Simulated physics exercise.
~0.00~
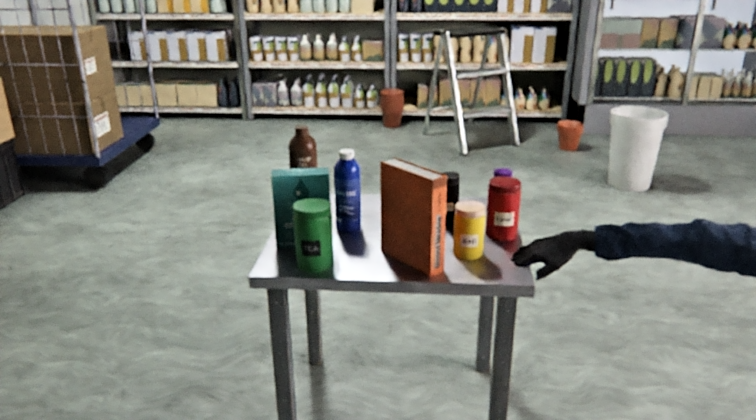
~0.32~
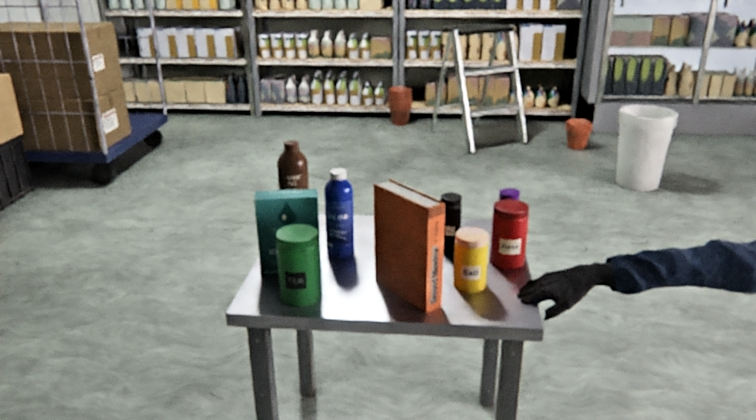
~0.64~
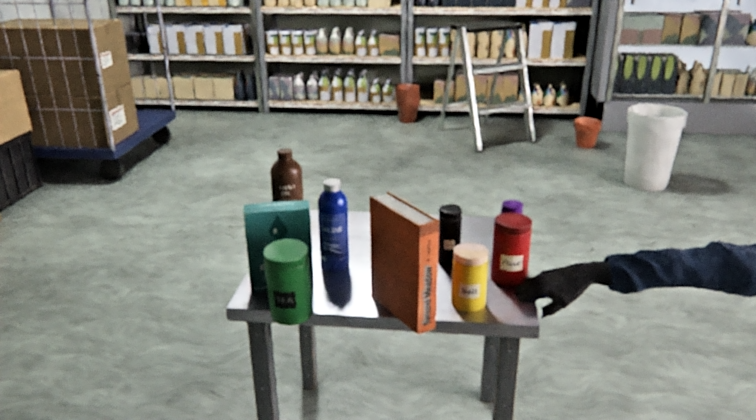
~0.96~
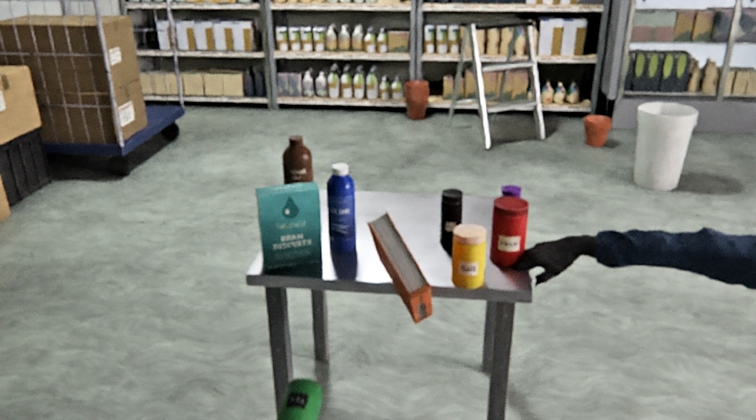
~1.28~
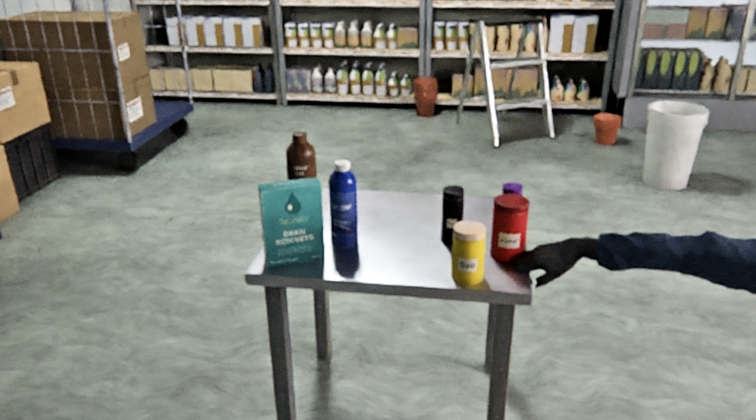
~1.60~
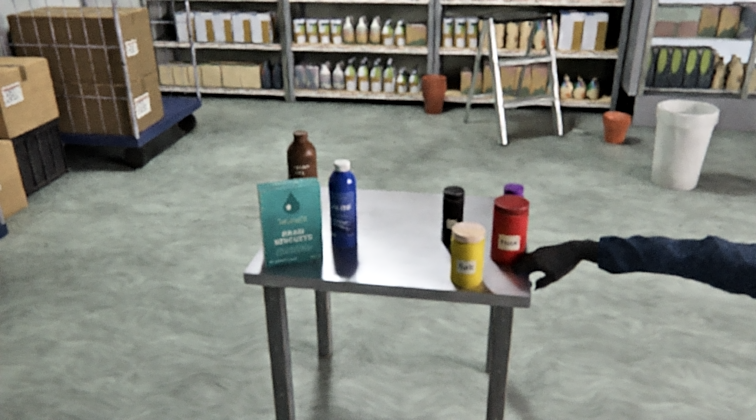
The table jerks, and the green jar and orange book fall off its front edge.
